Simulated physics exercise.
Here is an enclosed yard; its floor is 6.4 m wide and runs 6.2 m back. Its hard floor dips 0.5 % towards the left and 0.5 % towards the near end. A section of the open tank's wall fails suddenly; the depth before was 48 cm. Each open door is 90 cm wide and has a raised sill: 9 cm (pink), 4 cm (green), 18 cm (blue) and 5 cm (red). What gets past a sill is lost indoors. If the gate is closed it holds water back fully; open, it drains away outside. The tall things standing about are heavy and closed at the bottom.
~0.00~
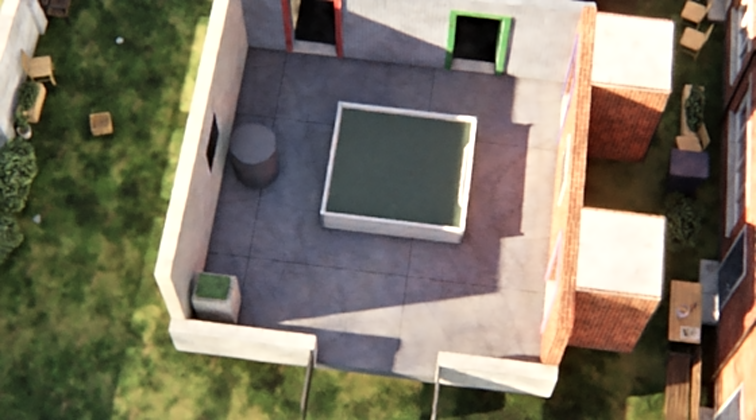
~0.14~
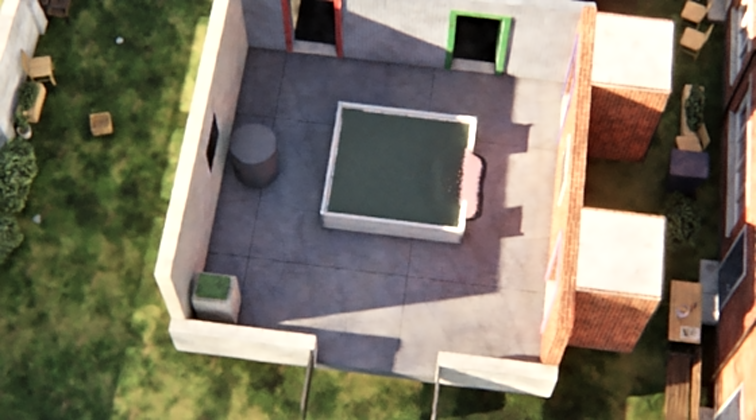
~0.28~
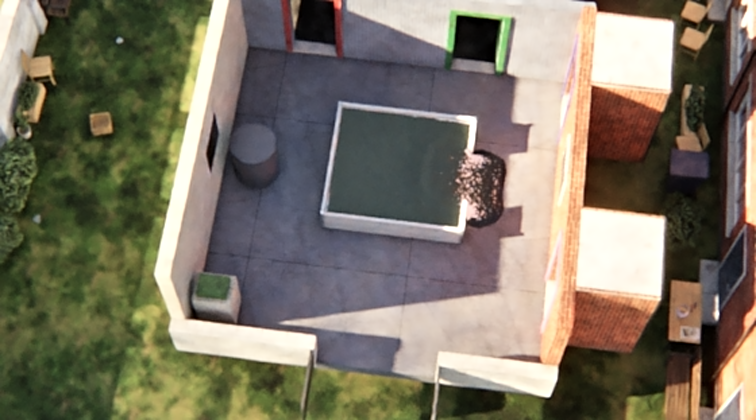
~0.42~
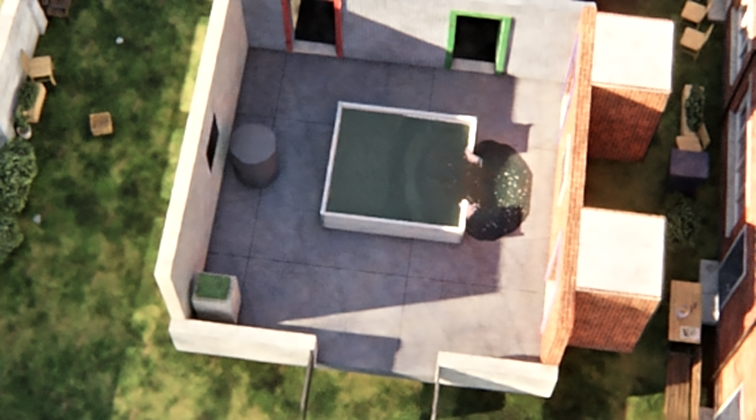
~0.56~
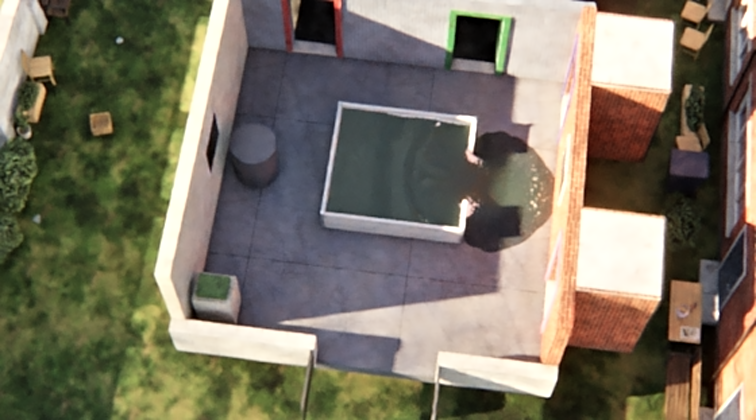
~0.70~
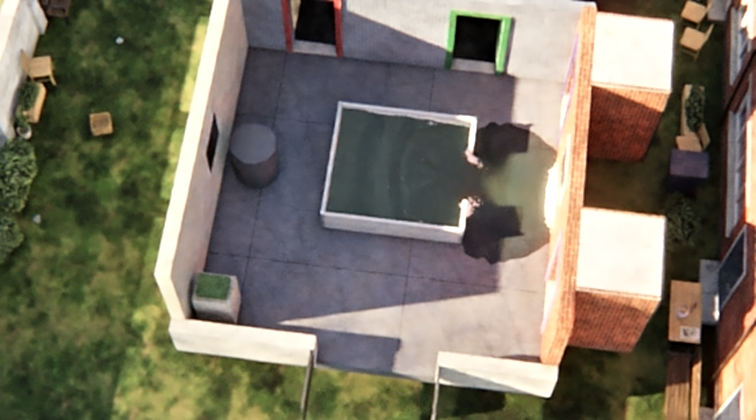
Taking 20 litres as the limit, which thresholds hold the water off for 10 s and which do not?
Within that time: At the pink door it does not reach the limit; at the green door it goes over the limit; at the blue door it stays under the limit; at the red door it does not reach the limit.
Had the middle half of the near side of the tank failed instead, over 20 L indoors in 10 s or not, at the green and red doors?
Against that limit: Green below, red below.
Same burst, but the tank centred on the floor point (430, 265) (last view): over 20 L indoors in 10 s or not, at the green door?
Against that limit: Green past it.
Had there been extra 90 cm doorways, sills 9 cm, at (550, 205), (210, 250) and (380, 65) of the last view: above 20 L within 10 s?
In that order: Above, below, below.
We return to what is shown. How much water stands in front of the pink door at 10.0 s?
About 4.0 cm.
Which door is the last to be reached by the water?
It is the red one.
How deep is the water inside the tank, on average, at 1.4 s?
Some 38 cm.
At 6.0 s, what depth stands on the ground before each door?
In cm: Pink 7, green 7, blue 13, red 2.
After 1.4 s water covers 15 % of the floor and is deepest (32 cm) near (550, 198); pink door 3 cm at the sill, 0 L in, green door not reached, blue door 10 cm at the sill, 0 L in, red door not reached.
After 2.2 s water covers 20 % of the floor and is deepest (32 cm) near (550, 198); pink door 10 cm at the sill, 0 L in, green door not reached, blue door 13 cm at the sill, 0 L in, red door not reached.
After 3.5 s water covers 40 % of the floor and is deepest (26 cm) near (560, 84); pink door 9 cm at the sill, 1 L in, green door 8 cm at the sill, 3 L in, blue door 13 cm at the sill, 0 L in, red door not reached.
After 6.0 s water covers 75 % of the floor and is deepest (18 cm) near (540, 205); pink door 7 cm at the sill, 2 L in, green door 7 cm at the sill, 27 L in, blue door 13 cm at the sill, 2 L in, red door 2 cm at the sill, 0 L in.
After 10.0 s water covers 95 % of the floor and is deepest (14 cm) near (248, 145); pink door 4 cm at the sill, 2 L in, green door 5 cm at the sill, 44 L in, blue door 8 cm at the sill, 2 L in, red door 7 cm at the sill, 7 L in.
